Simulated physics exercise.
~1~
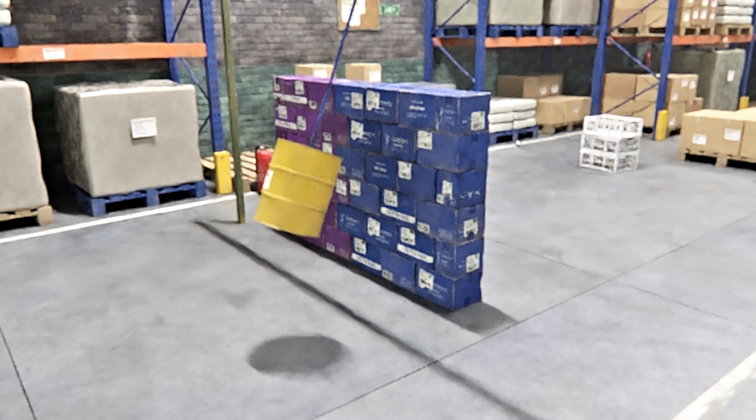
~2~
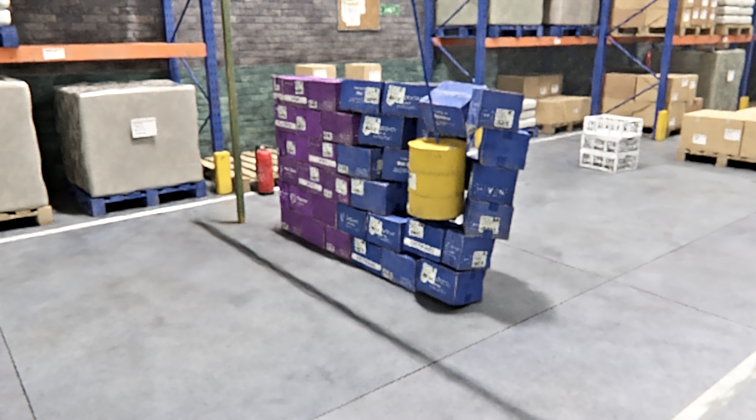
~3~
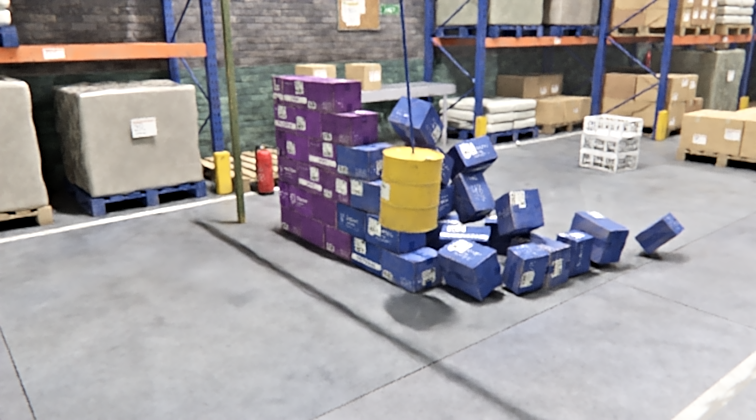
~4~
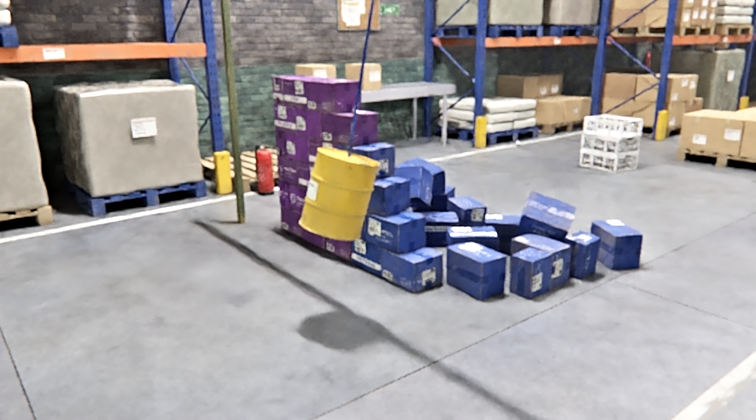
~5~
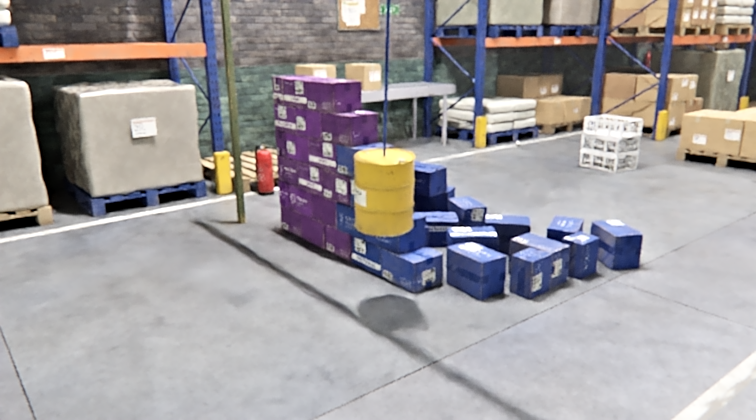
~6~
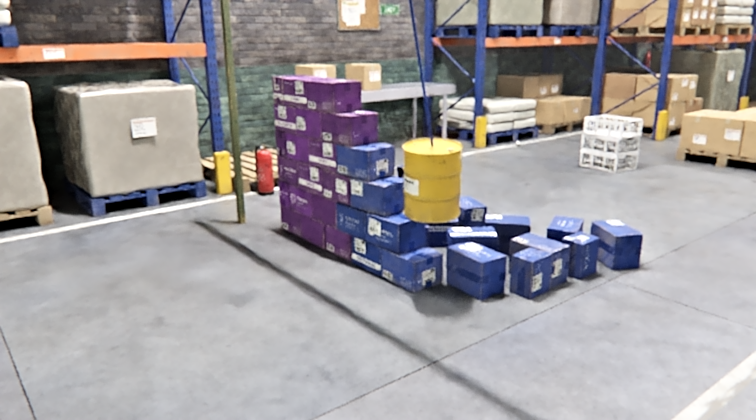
A swinging yellow drum knocks down the wall's blue boxes, leaving the purple ones stacked.
